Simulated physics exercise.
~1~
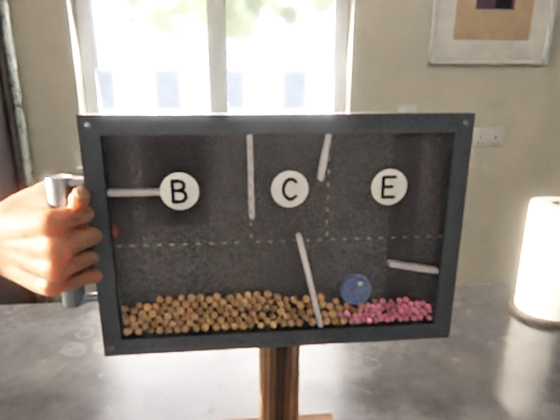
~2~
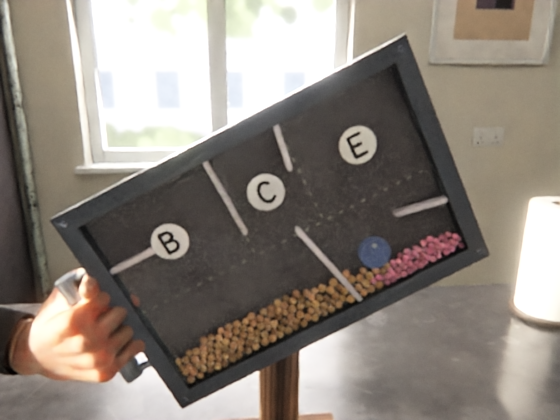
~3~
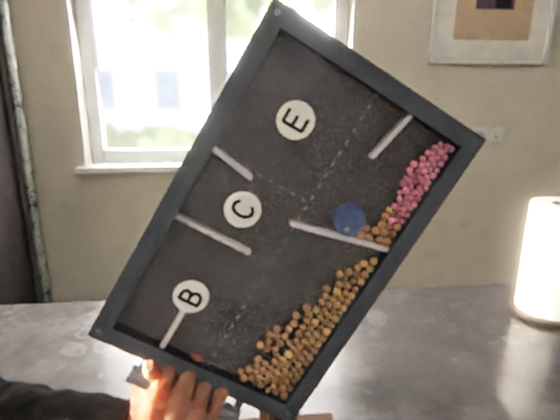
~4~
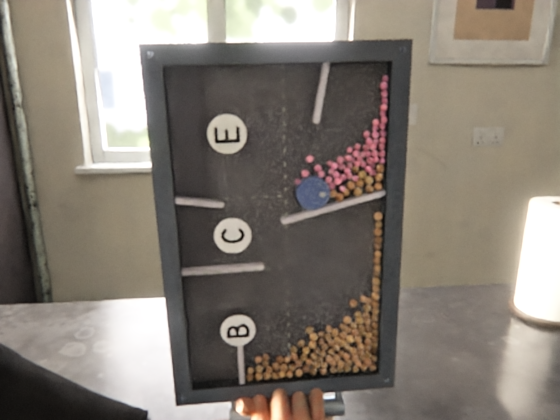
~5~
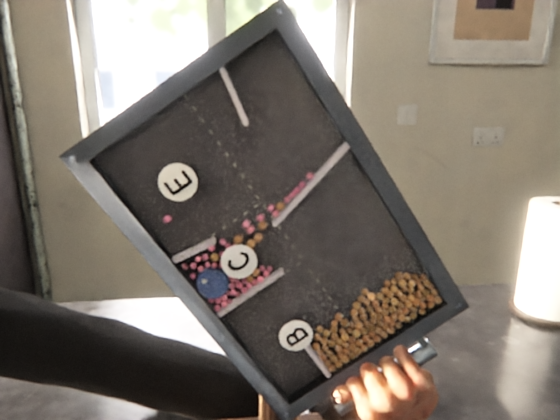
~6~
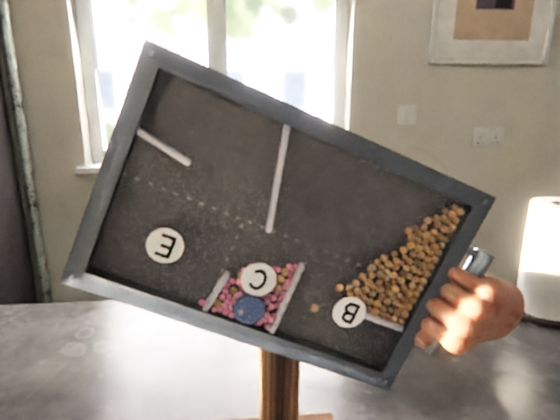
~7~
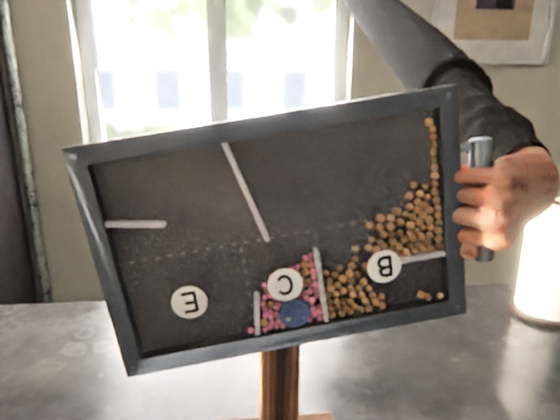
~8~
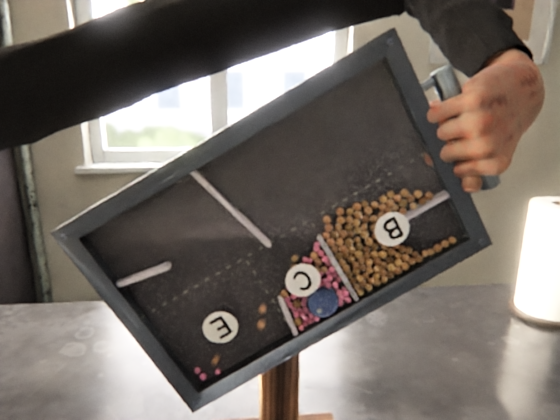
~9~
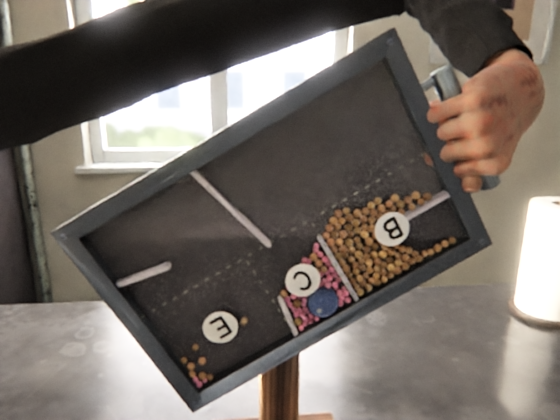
Sorting box of wooden and pink beads turning anticlockwise by hand past upside down, the blue disc settling in pocket C.
